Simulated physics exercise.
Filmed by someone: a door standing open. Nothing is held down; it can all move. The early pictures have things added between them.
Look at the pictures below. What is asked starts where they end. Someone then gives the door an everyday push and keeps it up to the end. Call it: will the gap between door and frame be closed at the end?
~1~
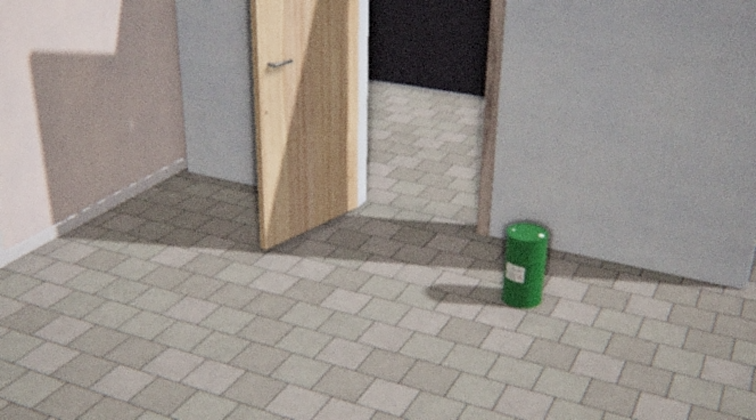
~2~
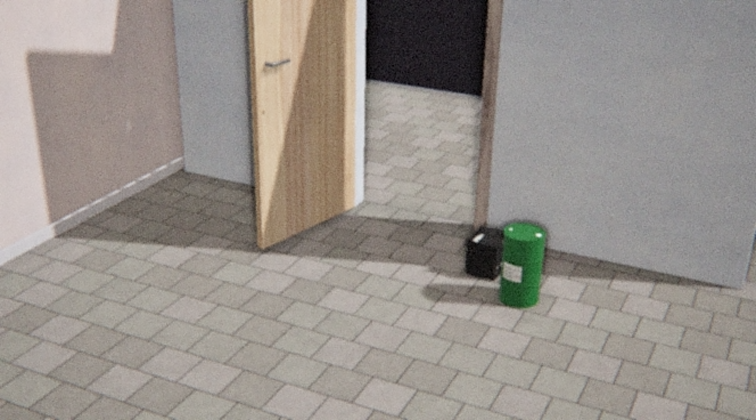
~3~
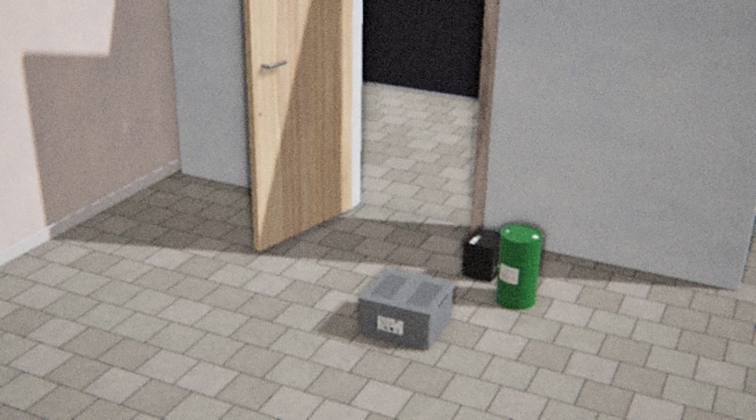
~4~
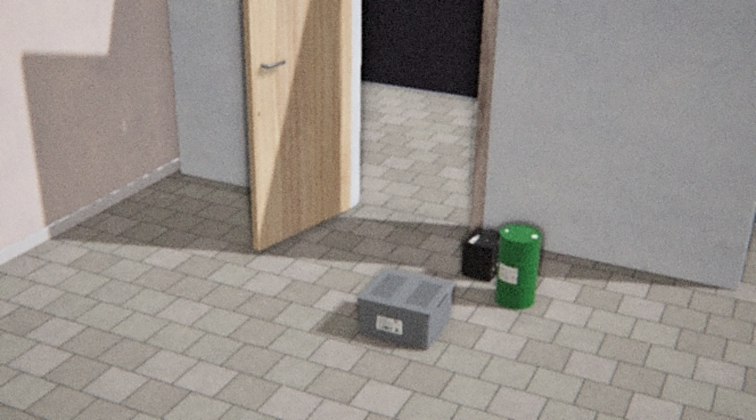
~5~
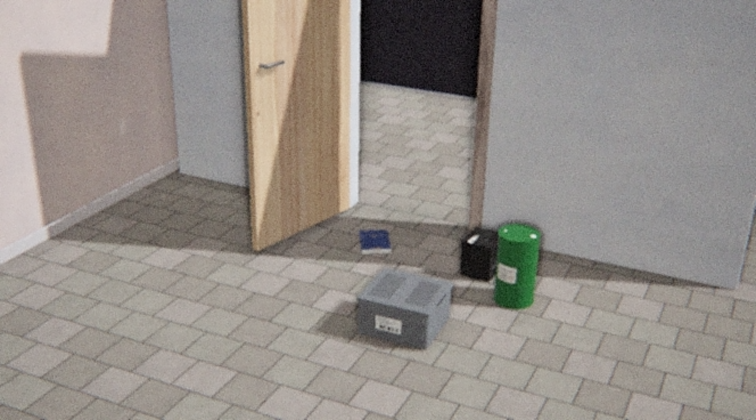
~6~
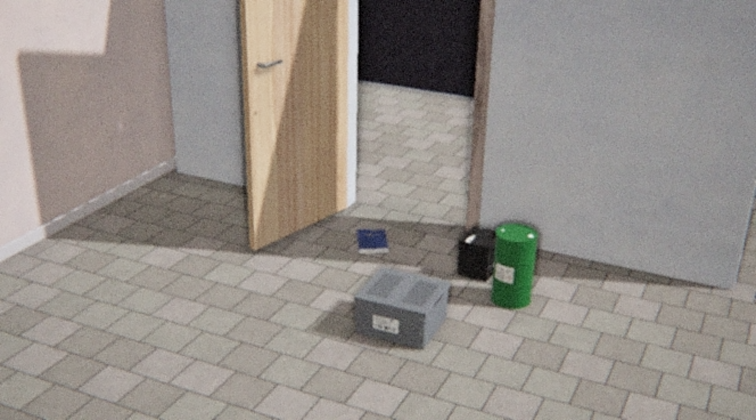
Yes, the gap closes.
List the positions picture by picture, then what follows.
In the first picture, door wide open and still.
In the second picture, door wide open and still; green canister (522, 266); black parcel (488, 253).
In the third picture, door wide open and still; grey tote (407, 309); green canister (518, 267).
In the fourth picture, door wide open and still; black parcel (484, 254); grey tote (406, 309).
In the fifth picture, door wide open and still; green canister (517, 267); black parcel (483, 254).
In the sixth picture, door wide open and still; blue book (372, 241); grey tote (402, 308).
Then, 1.00 s on from there, door at 63°.
Then, 1.50 s on from there, door at 29°; blue book shifted about its own width near (408, 233).
Then, 1.80 s on from there, door at 8°; blue book shifted well along near (428, 224).
In the end, door at 0°; moved from the start, blue book; the other 3 unmoved. At the end, from the last picture's camera, blue book near (437, 215).
